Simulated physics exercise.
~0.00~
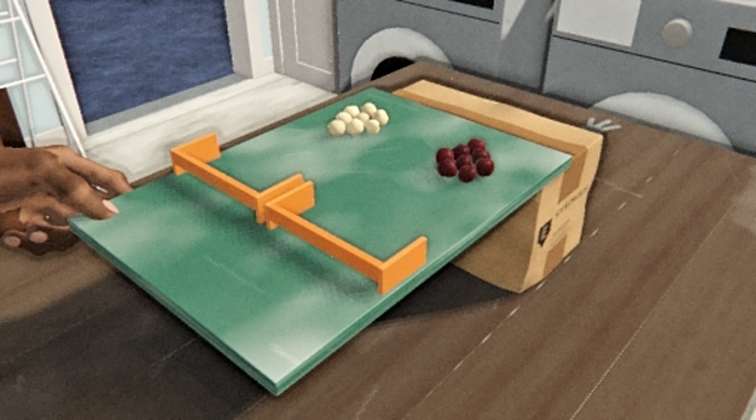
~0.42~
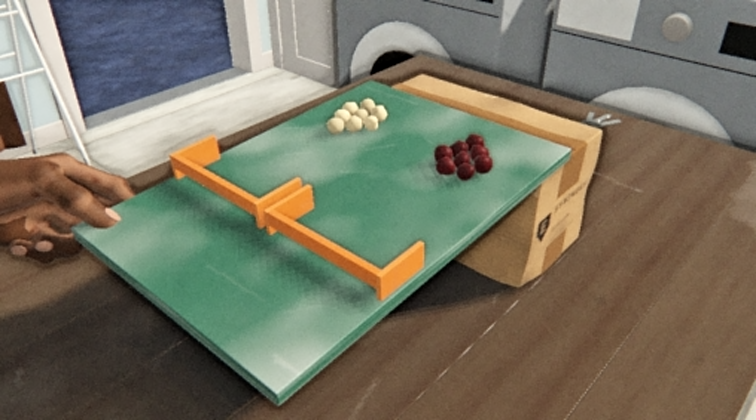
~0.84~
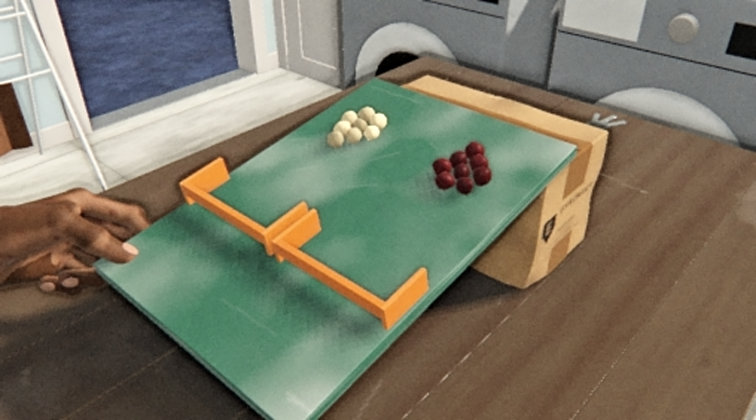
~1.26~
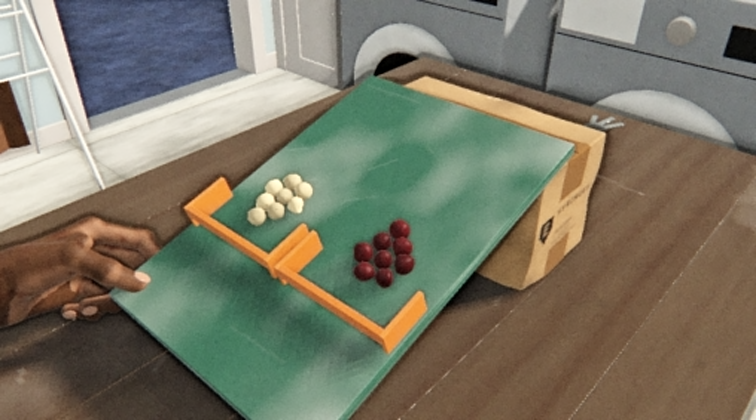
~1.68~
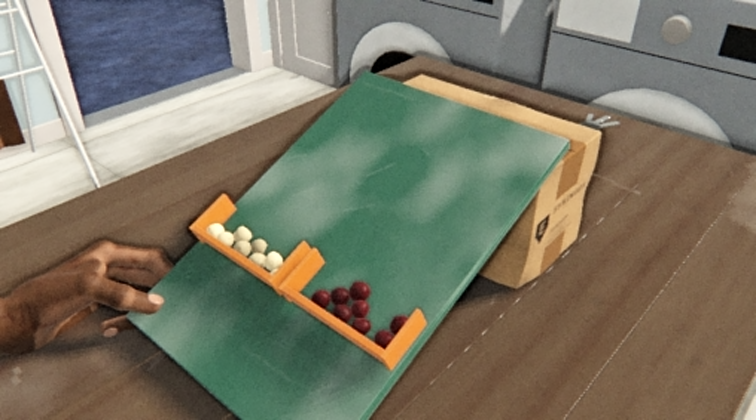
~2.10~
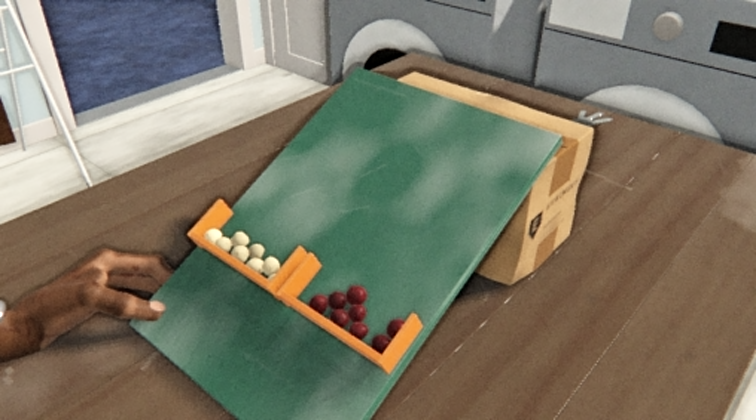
At first, a green board lies across a wooden table with its far end on a cardboard box, holding a cluster of cream balls and a cluster of dark red ones near the top. A hand at the left lowers the near end, and the board tilts more steeply. Both clusters start to slide and roll down toward the orange barriers, staying in separate groups. The cream balls reach the left compartment and the red ones reach the right. As the board settles into a steep ramp, both groups rest gathered behind the orange barriers.
